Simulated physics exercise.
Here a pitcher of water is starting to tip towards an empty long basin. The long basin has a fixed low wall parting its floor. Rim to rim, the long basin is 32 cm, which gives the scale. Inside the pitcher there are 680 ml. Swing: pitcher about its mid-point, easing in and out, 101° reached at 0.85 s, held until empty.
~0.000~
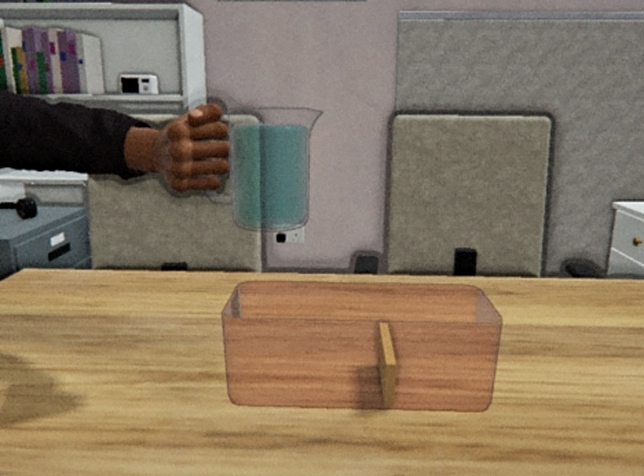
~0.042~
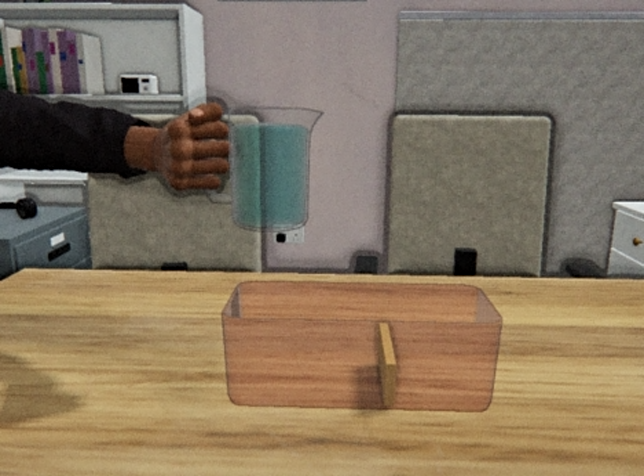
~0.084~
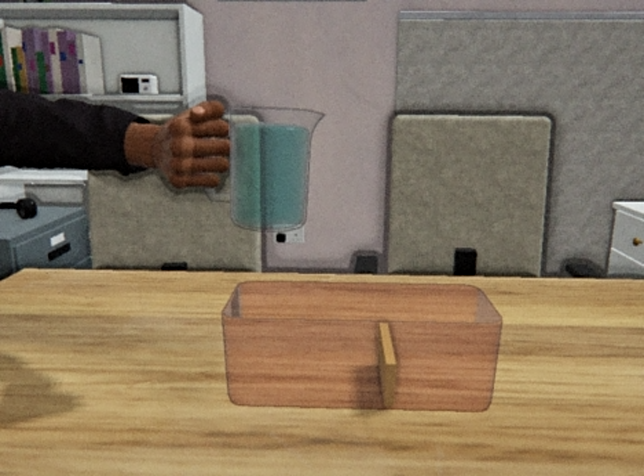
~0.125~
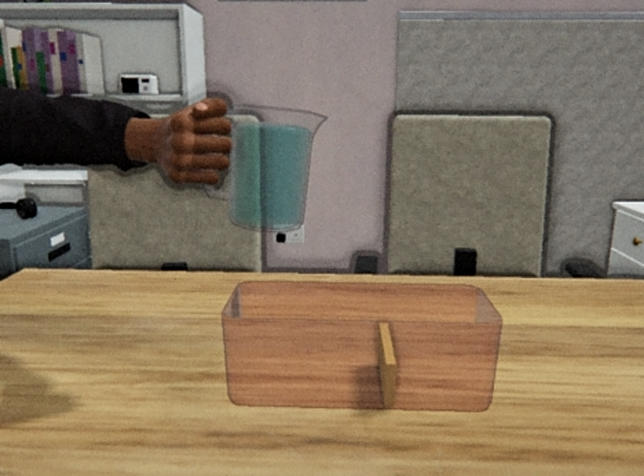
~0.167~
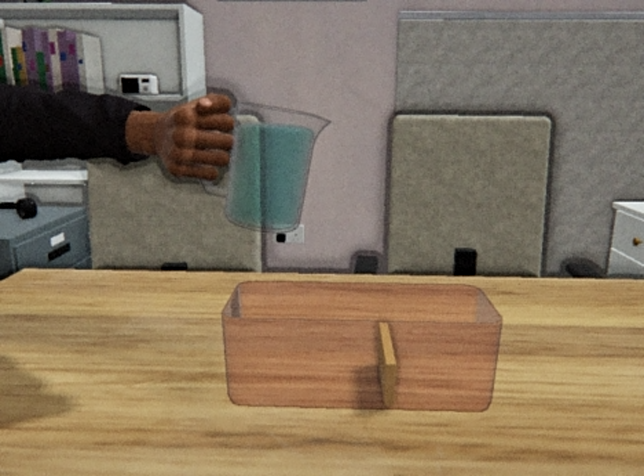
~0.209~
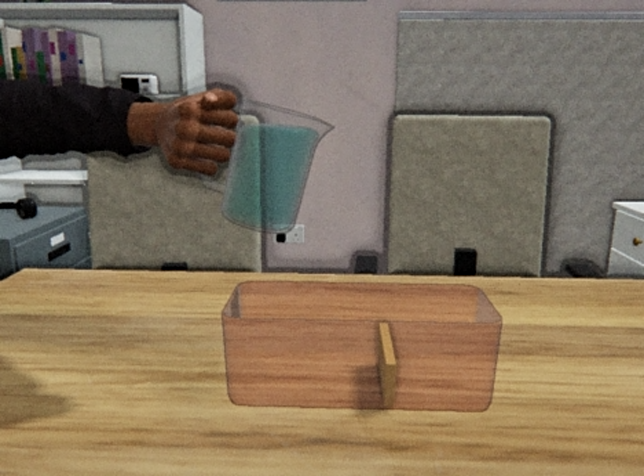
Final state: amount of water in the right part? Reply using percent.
Approximately 67 %.
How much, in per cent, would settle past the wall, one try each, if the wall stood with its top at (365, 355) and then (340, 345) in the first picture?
The first gives near 90 per cent and the second near 95 per cent.
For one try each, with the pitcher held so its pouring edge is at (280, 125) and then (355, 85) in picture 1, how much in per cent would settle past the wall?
Near 0 in a hundred on the first go and near 90 in a hundred on the second.
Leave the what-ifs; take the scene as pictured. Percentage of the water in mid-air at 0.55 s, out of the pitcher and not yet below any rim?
Around 14 in a hundred.
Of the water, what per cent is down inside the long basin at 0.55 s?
The basin holds roughly 2 in a hundred parts at that moment.
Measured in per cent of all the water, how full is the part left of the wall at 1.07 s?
Left share: Approx. 20 %.
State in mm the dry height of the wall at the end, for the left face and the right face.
About 46 mm on the left, about 24 mm on the right.
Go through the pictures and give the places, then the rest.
In the first frame, it leans 0°; its right rim is at (323, 110); the water meets the walls at (233, 126) and (310, 127); the long basin's rim runs from (231, 299) to (490, 304); the wall's top is at (387, 343).
In the second frame, it leans 1°; its right rim is at (324, 111); the water meets the walls at (233, 126) and (310, 127).
In the third frame, it leans 2°; its right rim is at (326, 113); the water meets the walls at (234, 125) and (311, 128).
In the fourth frame, it leans 5°; its right rim is at (328, 116); the water meets the walls at (236, 125) and (313, 129).
In the fifth frame, it leans 9°; its right rim is at (332, 120); the water meets the walls at (239, 127) and (316, 129).
In the sixth frame, it leans 14°; its right rim is at (335, 126); the water meets the walls at (240, 132) and (321, 131).
By 0.55 s the tilt is 73° and 83 per cent is still to pour, 0 is left of the wall and 2 right of it.
By 0.80 s the tilt is 100° and 38 per cent is still to pour, 6 is left of the wall and 31 right of it.
By 1.07 s the tilt is 101° and 8 per cent is still to pour, 20 is left of the wall and 64 right of it.
By 1.35 s the tilt is 101° and 1 per cent is still to pour, 30 is left of the wall and 67 right of it.
At rest 32 per cent lies left of the wall, 67 right of it and 1 outside.
